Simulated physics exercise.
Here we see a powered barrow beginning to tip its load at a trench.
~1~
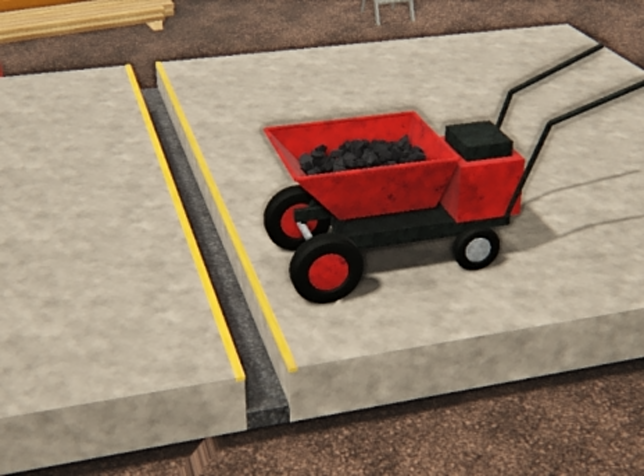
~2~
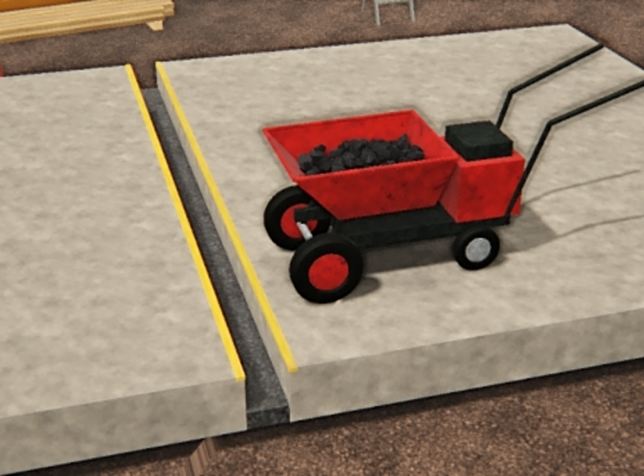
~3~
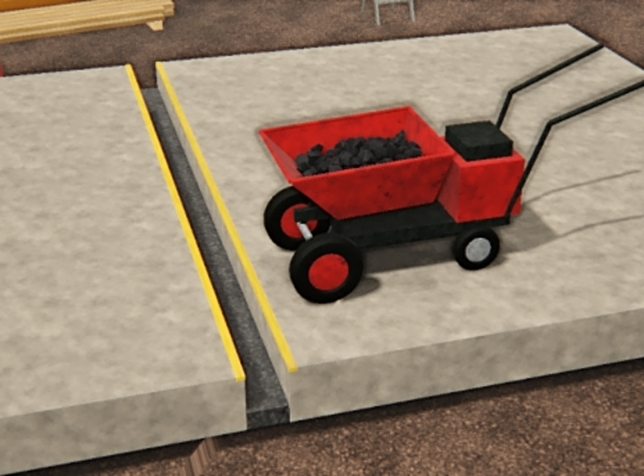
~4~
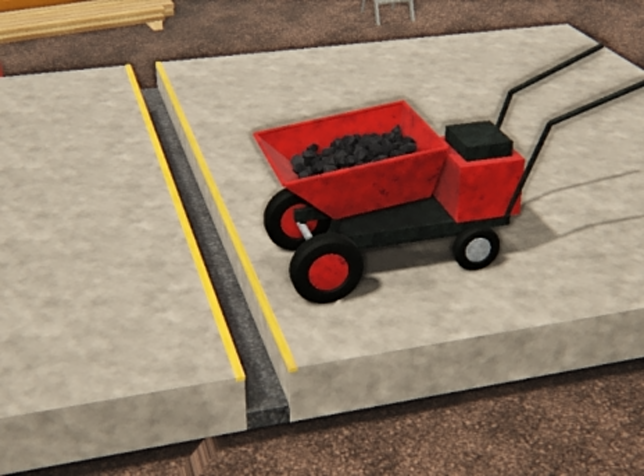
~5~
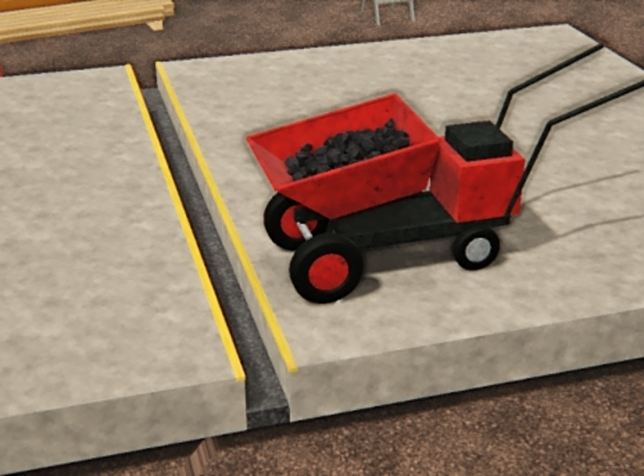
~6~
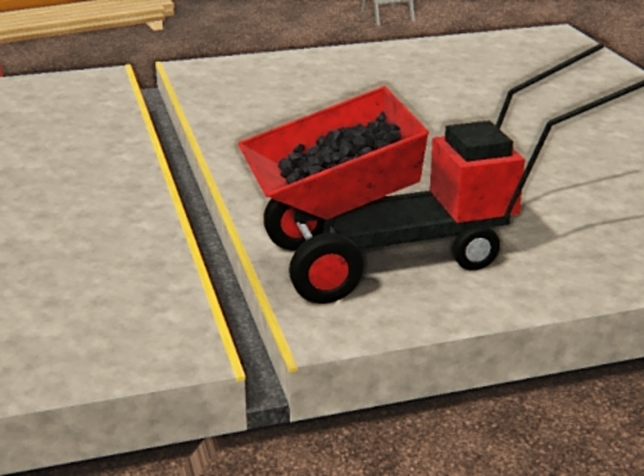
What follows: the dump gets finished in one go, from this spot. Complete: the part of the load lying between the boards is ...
Less than half.
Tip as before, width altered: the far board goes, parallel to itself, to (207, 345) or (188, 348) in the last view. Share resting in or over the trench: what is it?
Roughly 40 % and 70 %.
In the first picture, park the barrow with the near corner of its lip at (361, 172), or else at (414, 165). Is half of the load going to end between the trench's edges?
Respectively: The bigger portion, a smaller portion.
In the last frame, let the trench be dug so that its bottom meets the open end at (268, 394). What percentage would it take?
Estimate: Approx. 0 %.
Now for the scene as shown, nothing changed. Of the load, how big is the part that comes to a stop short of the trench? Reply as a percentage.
0 per cent.
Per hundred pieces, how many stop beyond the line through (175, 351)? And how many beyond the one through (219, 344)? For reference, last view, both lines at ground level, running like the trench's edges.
That's 40 per cent for the first and 80 per cent for the second.
Shortly afterwards, skip tipped steeply; the whole lot in the skip.
Next, skip tipped right over; the bulk in the skip; near a quarter beyond it; only a few falling.
Some moments later, skip tipped right over; a little in the skip; all but a few beyond it.
In the end, skip tipped right over; a little in the skip; only a few in or heaped over the trench; the bulk beyond it.
